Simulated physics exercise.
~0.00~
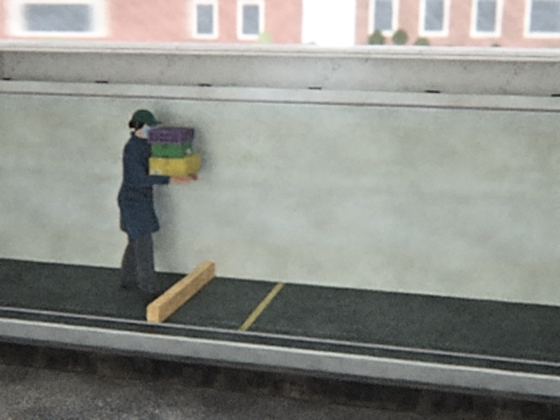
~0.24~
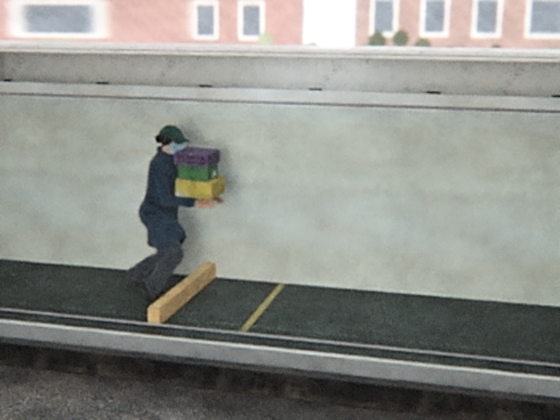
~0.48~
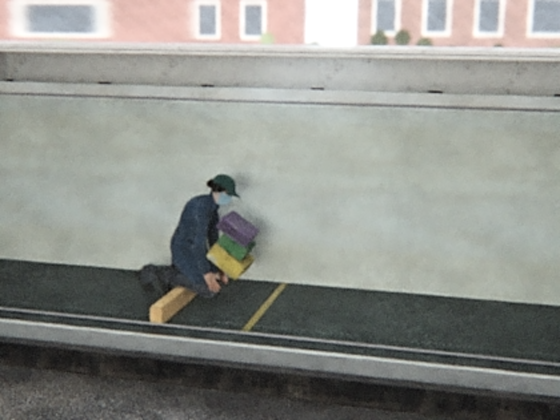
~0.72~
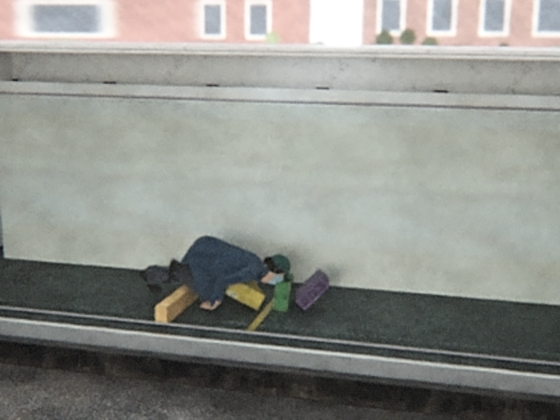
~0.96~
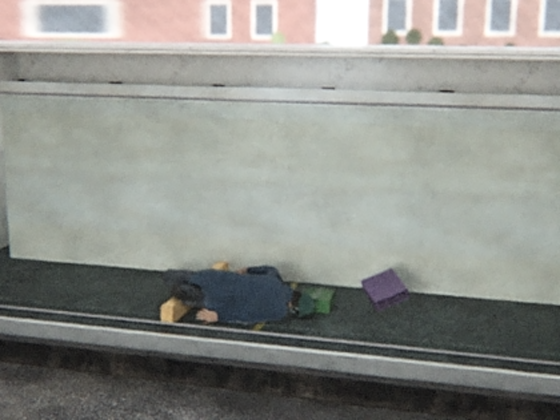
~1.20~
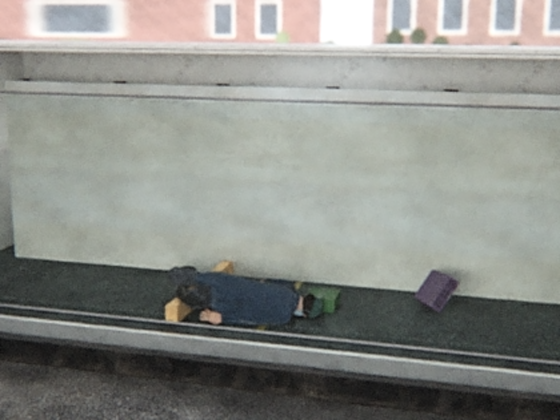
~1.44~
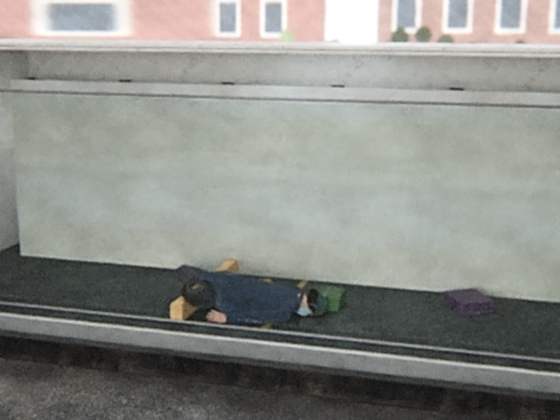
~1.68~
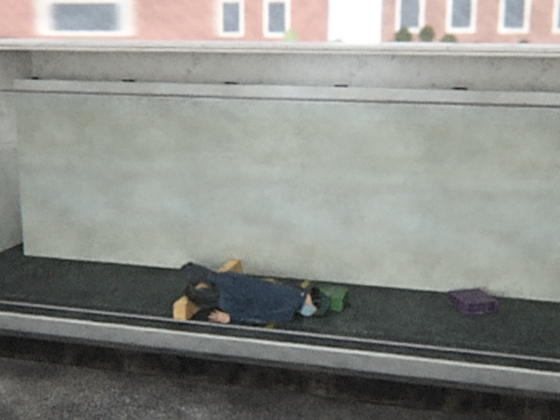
A person in a dark coat and green cap carrying stacked purple, green and yellow boxes tipped forward over a wooden rail and collapsed, spilling them; the purple one tumbled off right, and the person lay still, head past the yellow line beside the green box.
